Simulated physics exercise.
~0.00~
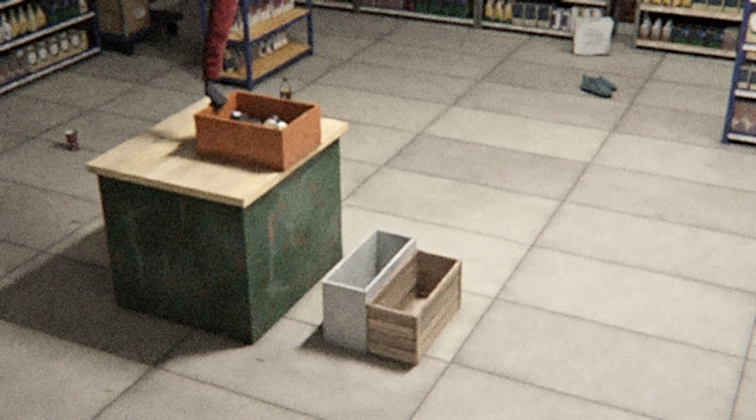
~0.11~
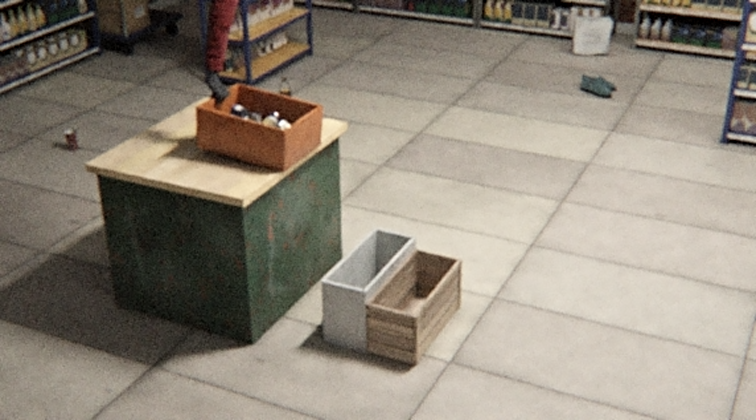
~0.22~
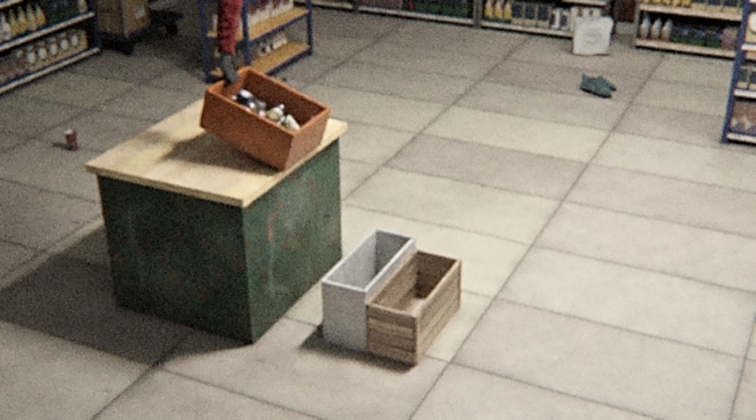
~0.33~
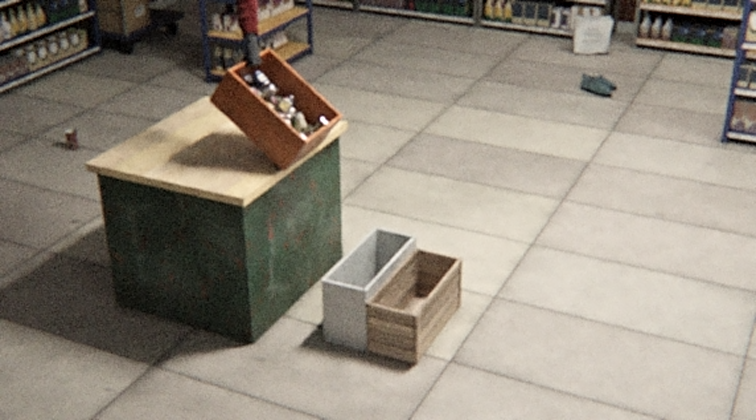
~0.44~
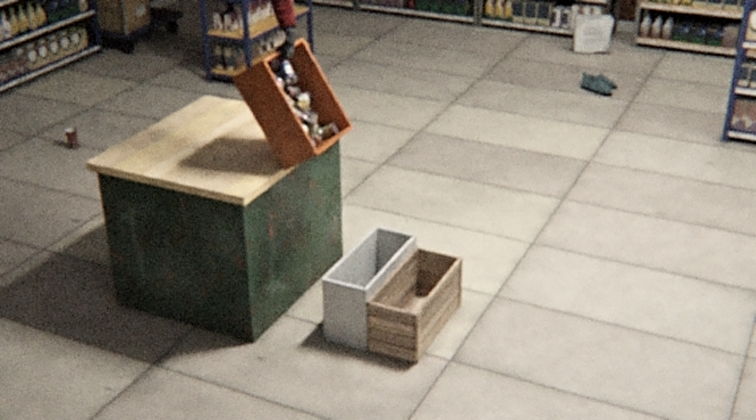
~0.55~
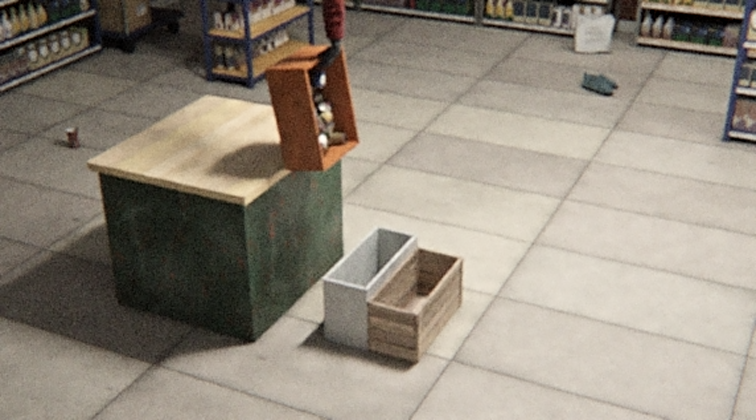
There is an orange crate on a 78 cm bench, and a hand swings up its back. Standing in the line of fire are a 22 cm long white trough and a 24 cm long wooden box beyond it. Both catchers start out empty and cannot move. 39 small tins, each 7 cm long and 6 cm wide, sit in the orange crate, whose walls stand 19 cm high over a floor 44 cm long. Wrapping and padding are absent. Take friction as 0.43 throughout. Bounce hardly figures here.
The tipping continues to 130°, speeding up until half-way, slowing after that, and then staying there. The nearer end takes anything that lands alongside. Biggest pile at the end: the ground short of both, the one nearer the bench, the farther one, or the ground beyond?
Biggest pile: Nearer.
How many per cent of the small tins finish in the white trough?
That comes to around 55 per cent.
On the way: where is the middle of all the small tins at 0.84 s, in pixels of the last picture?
I'd put the middle close to (363, 177) in the last view.
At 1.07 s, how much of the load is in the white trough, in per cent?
Roughly 25 percent.
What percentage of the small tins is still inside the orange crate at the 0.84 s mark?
About 45 percent.
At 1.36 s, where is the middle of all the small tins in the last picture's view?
I'd place it close to (388, 305) in the last view.
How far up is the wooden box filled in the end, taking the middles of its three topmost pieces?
Some 6 cm.
After 0.68 s, tilt 104°; 38 still in the orange crate and 1 in the air.
After 0.84 s, tilt 125°; 17 still in the orange crate and 22 in the air.
After 1.07 s, tilt 130°; 1 still in the orange crate, 9 in the white trough, 11 in the wooden box, 1 on the ground beyond the wooden box and 17 in the air.
When it is over (at 1.36 s), 21 in the white trough, 14 in the wooden box and 4 on the ground beyond the wooden box.
